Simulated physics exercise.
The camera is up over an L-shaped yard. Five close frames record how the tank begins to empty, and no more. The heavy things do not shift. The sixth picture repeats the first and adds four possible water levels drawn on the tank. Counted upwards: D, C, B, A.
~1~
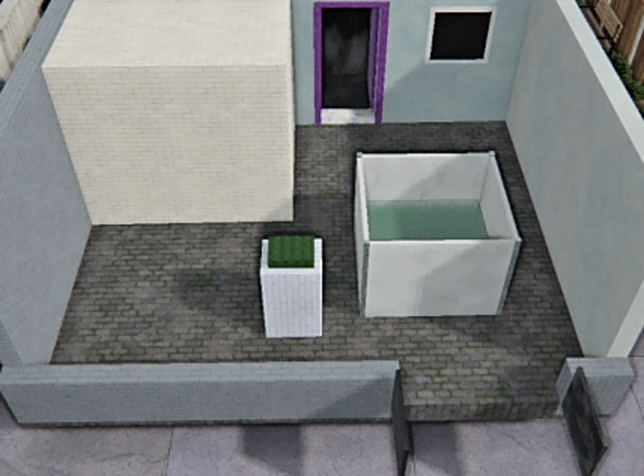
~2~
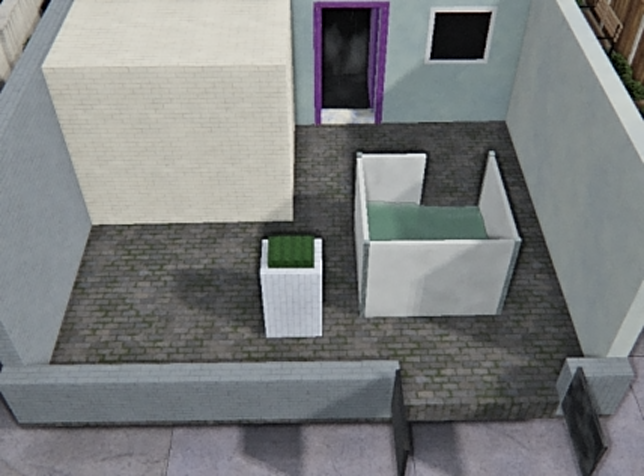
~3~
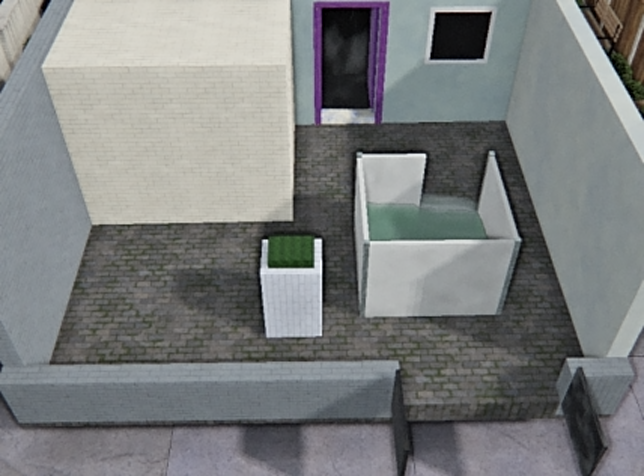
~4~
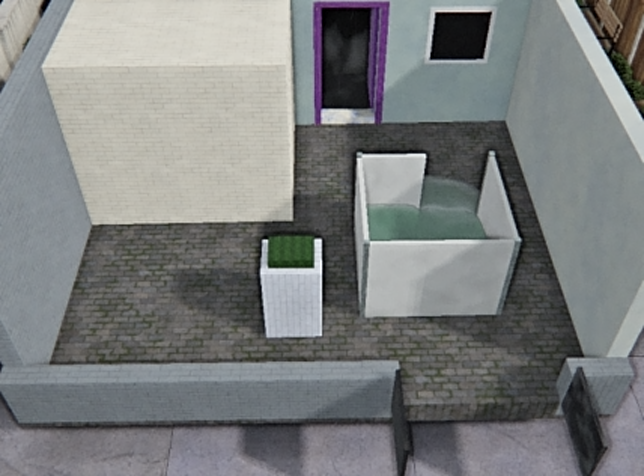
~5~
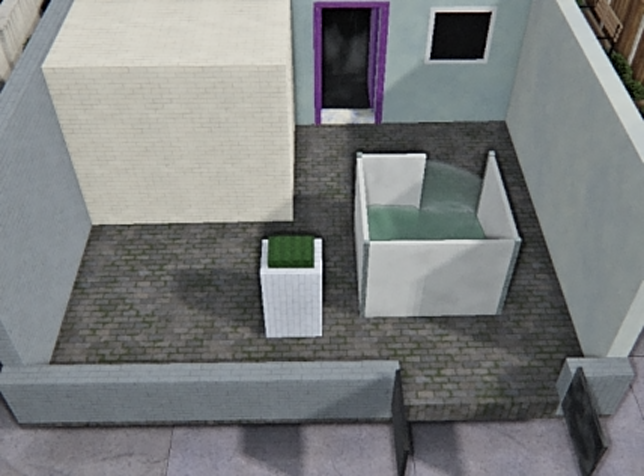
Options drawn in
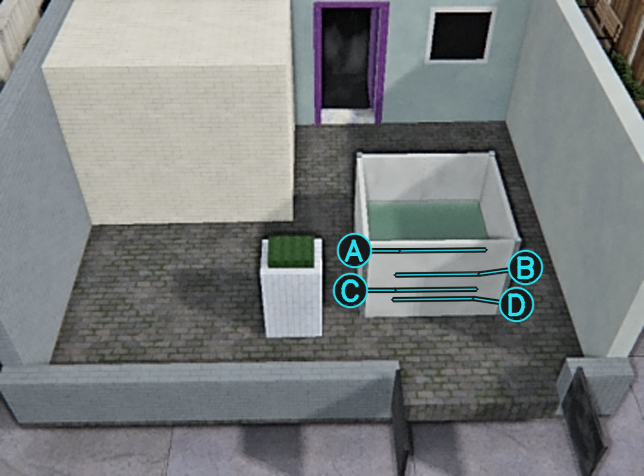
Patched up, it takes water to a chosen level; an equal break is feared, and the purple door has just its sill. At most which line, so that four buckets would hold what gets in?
Level C.
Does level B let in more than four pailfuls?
Yes, that goes wrong.
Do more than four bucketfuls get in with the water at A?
Yes, it does.
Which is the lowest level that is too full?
That is level B.
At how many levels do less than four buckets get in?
Two.
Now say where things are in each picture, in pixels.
Water in the tank at rest, its middle at (427, 239); foot of the purple doorway at (348, 124); open gate at (483, 357), in the first frame.
Water covers 1 % of the ground, its front hidden from here, in the second frame.
Water covers 3 % of the ground, its front hidden from here, in the third frame.
Water covers 5 % of the ground, its front hidden from here, in the fourth frame.
Water covers 9 % of the ground, its front hidden from here, in the fifth frame.
On the marked copy, A at (442, 250); B at (437, 274); C at (435, 289); D at (433, 299); from the bottom up D, C, B, A.
Choosing A, dozens of bucketfuls pour in.
Choosing B, about 11 bucketfuls get in.
Choosing C, a bucket or two gets in.
Choosing D, nothing gets over.
